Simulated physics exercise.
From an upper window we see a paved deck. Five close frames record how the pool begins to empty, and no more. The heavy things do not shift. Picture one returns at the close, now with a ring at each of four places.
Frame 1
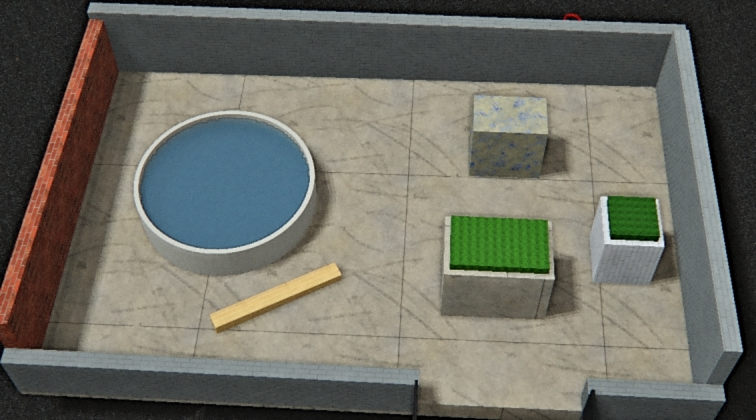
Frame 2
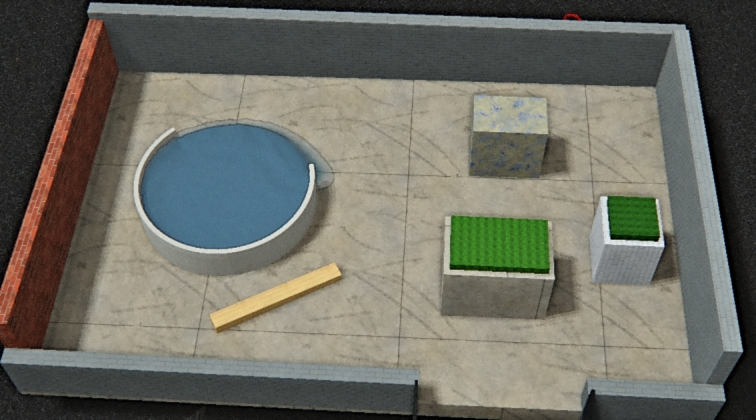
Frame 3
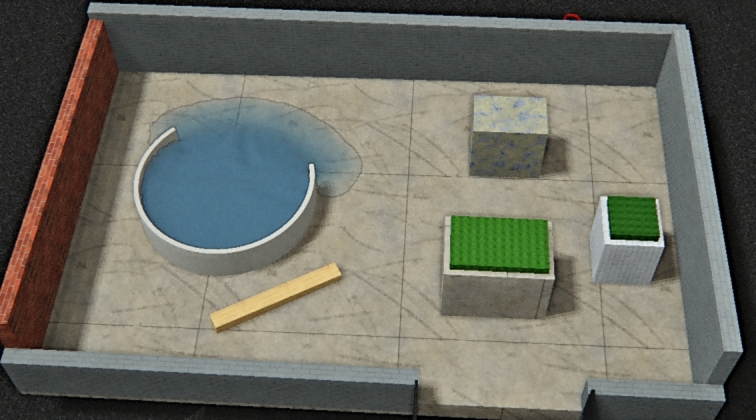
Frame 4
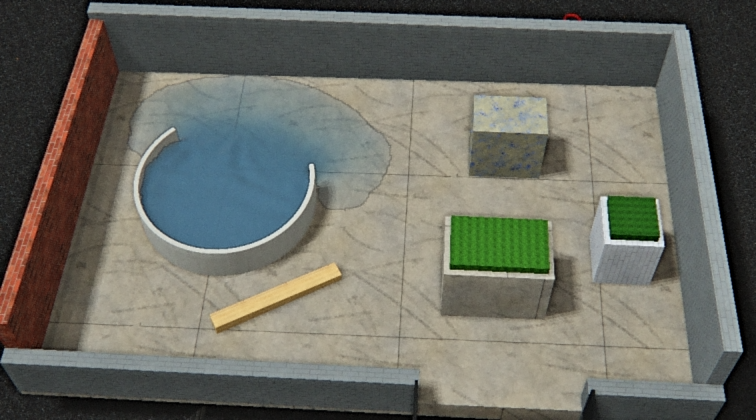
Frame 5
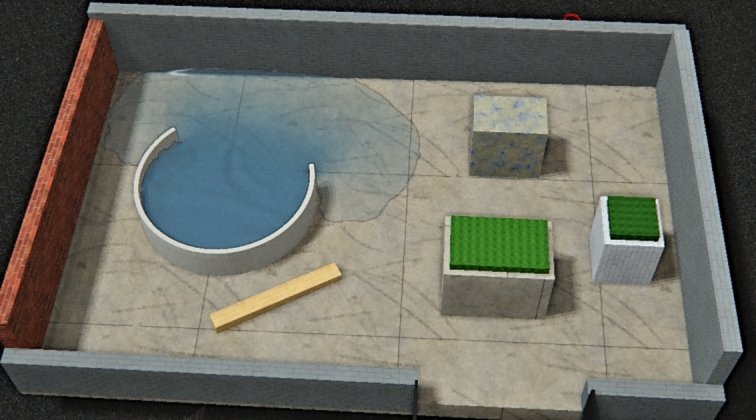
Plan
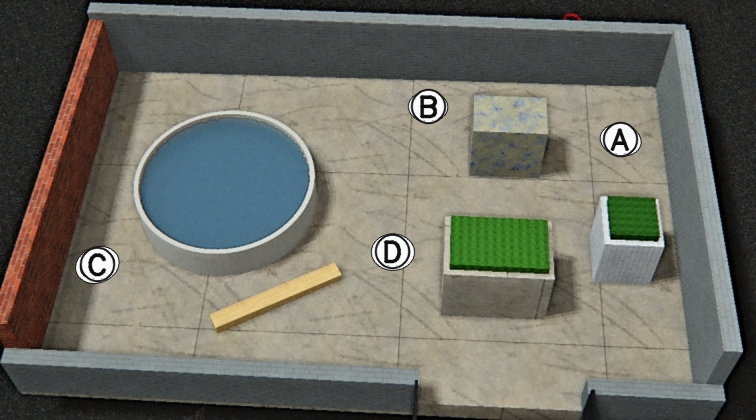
Water pours through a gap in the round pool's back wall and spreads across the deck.
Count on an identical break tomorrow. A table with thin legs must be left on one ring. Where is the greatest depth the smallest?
Choose D.
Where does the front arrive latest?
That would be D.
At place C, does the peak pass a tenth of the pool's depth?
Yes.
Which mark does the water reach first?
B it is.
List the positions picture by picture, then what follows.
Pool full, its middle at (225, 181); open gate at (502, 378), in the first picture.
In the second picture, 2 % of the ground under water, visible out to (326, 169).
In the third picture, 7 % of the ground under water, visible out to (156, 127).
In the fourth picture, 14 % of the ground under water, visible out to (138, 118).
In the fifth picture, 20 % of the ground under water, visible out to (122, 102).
In white, A at (620, 139); B at (428, 106); C at (97, 264); D at (392, 251).
With A, the water peaks at about 32 % of the depth that stood in the pool.
With B, the water peaks at about 30 % of the depth that stood in the pool.
With C, the water peaks at about 28 % of the depth that stood in the pool.
With D, the water peaks at about 15 % of the depth that stood in the pool.
